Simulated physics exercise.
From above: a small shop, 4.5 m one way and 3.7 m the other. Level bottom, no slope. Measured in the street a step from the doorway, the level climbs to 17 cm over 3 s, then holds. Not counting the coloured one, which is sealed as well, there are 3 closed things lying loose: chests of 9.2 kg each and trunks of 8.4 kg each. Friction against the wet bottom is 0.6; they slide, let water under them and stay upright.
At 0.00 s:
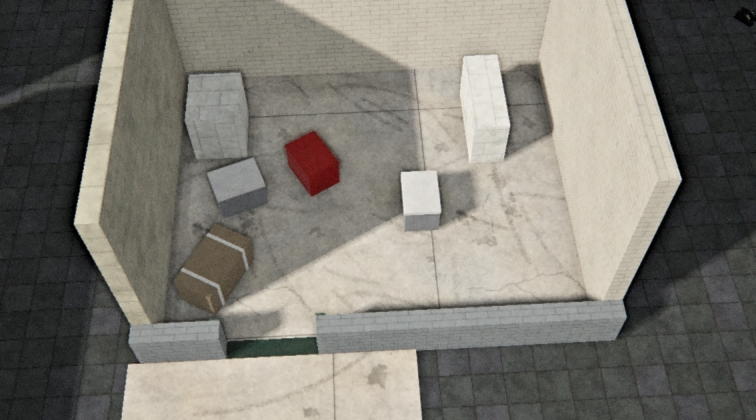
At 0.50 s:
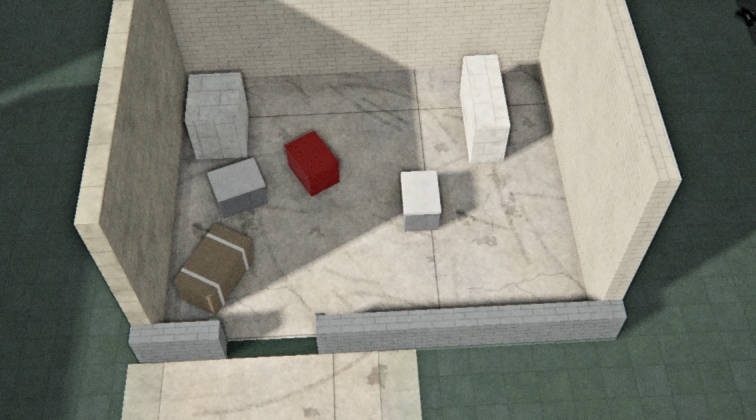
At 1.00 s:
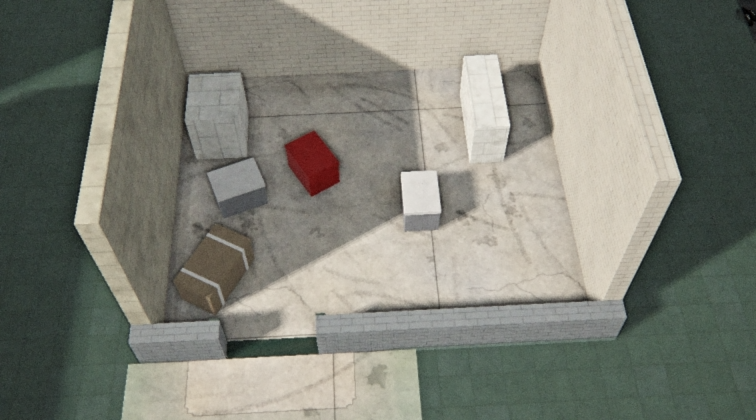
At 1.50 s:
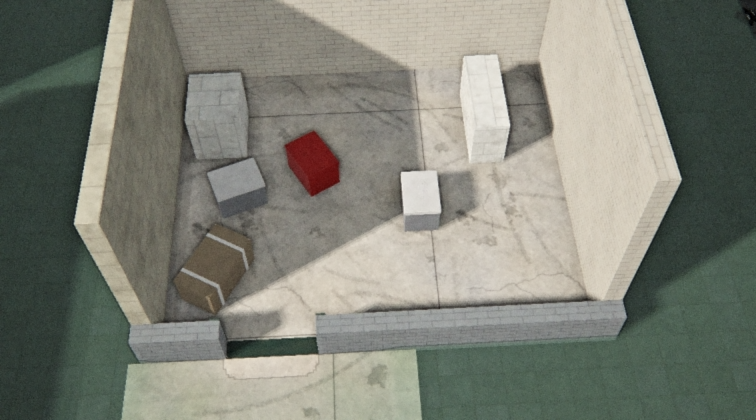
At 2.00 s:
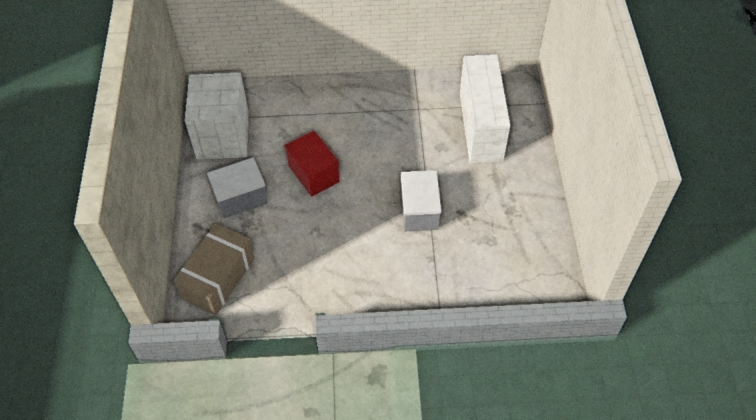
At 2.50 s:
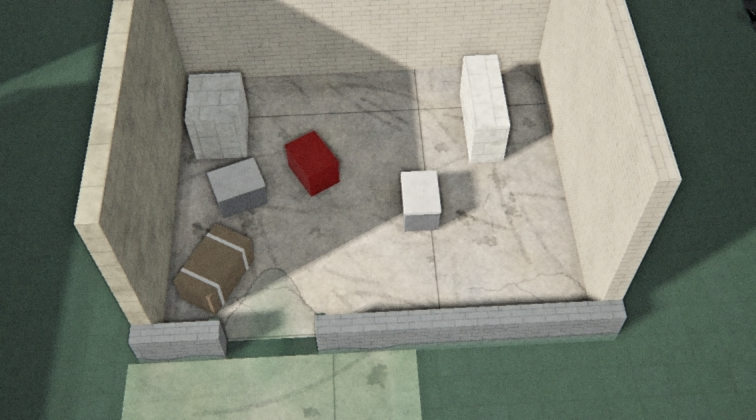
Green-tinted water spreads over the dark paving around a small walled shop seen from above, then creeps across the pale slab outside the doorway. It covers the slab and edges through the gap onto the floor just inside, while the red chest and the other blocks and boxes stay still.
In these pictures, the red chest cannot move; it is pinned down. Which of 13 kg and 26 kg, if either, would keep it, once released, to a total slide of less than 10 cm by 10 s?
Only the heavier mass suffices.
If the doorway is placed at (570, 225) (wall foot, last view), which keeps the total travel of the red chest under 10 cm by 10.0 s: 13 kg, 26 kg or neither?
In that setup the first mass works.
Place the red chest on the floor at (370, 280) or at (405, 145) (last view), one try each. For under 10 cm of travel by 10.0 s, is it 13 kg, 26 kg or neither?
Note, in order: Both OK; both OK.
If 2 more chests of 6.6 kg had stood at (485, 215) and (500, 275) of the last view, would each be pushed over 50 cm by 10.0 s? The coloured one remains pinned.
Note, in sequence: Not exceeded, not exceeded.
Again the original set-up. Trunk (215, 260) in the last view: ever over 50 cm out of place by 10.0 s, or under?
Beyond the mark.
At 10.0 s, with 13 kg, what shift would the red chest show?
It would be some 80 cm from its spot.
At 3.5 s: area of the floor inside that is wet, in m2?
That flooded area is roughly 3.0 m2.
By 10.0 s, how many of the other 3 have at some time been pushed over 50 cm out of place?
That makes 1.
After 3.5 s the red chest would be 0 cm from its start with 13 kg and 0 cm from its start with 26 kg; 0 cm of water round it then.
After 4.5 s the red chest would be 14 cm from its start with 13 kg and 0 cm from its start with 26 kg; 5 cm of water round it then.
After 7.0 s the red chest would be 44 cm from its start with 13 kg and 0 cm from its start with 26 kg; 5 cm of water round it then.
After 10.0 s the red chest would be 81 cm from its start with 13 kg and 0 cm from its start with 26 kg; 6 cm of water round it then.
